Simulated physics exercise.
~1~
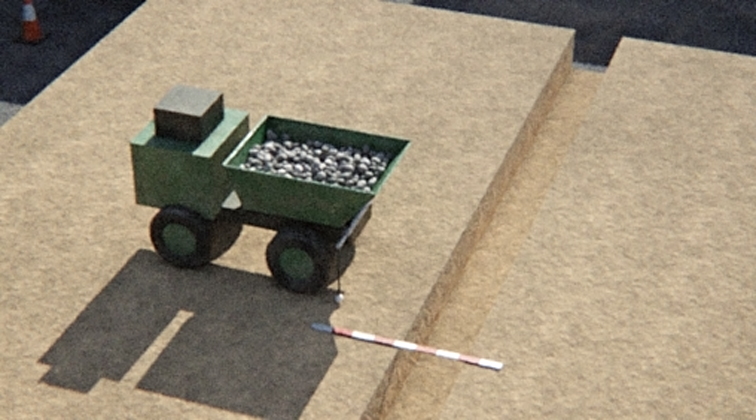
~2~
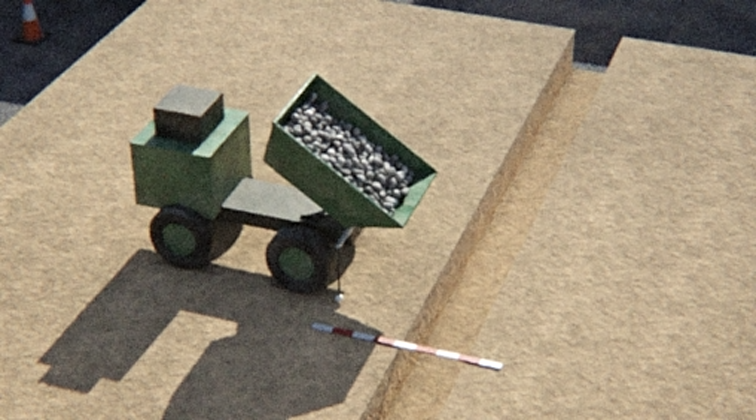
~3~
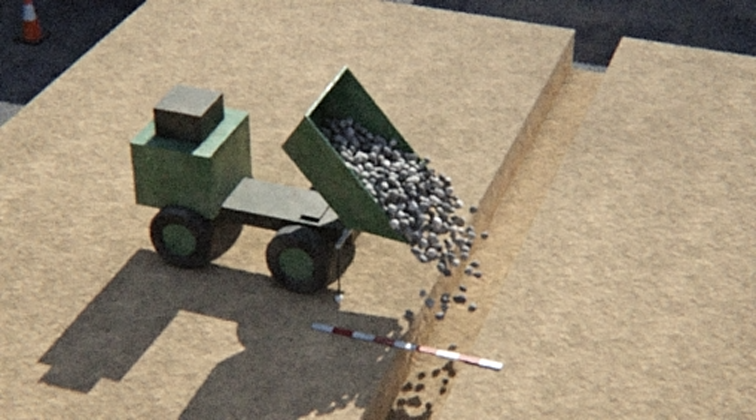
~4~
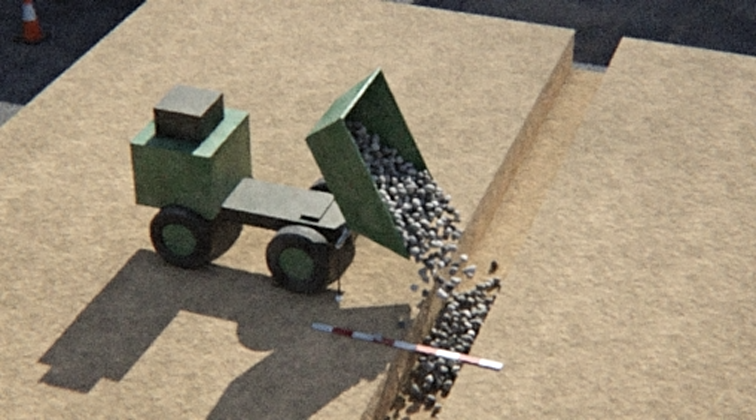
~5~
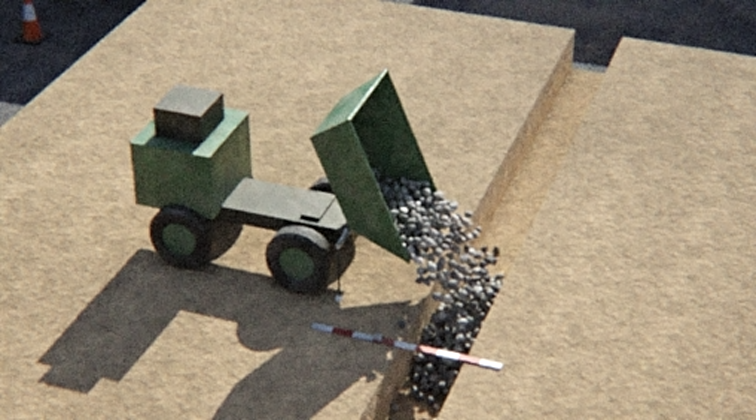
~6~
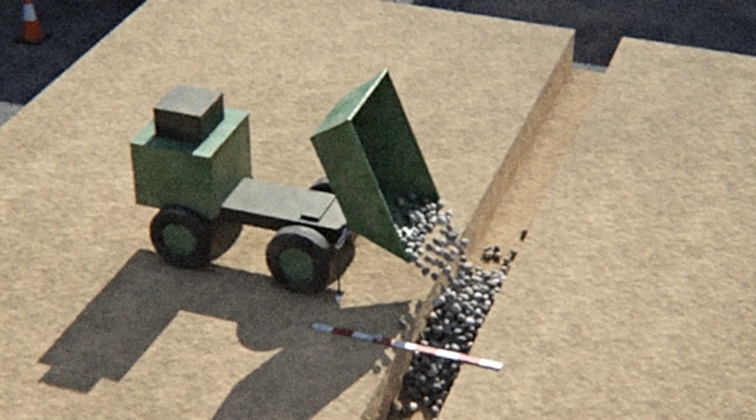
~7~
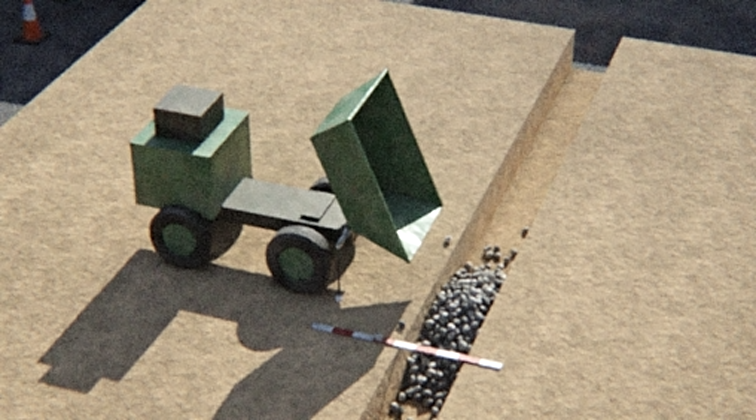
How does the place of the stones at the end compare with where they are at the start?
At the start the stones fill the dumper's level body, and by the end they lie in a heap in the trench, lower and to the right of where they began.
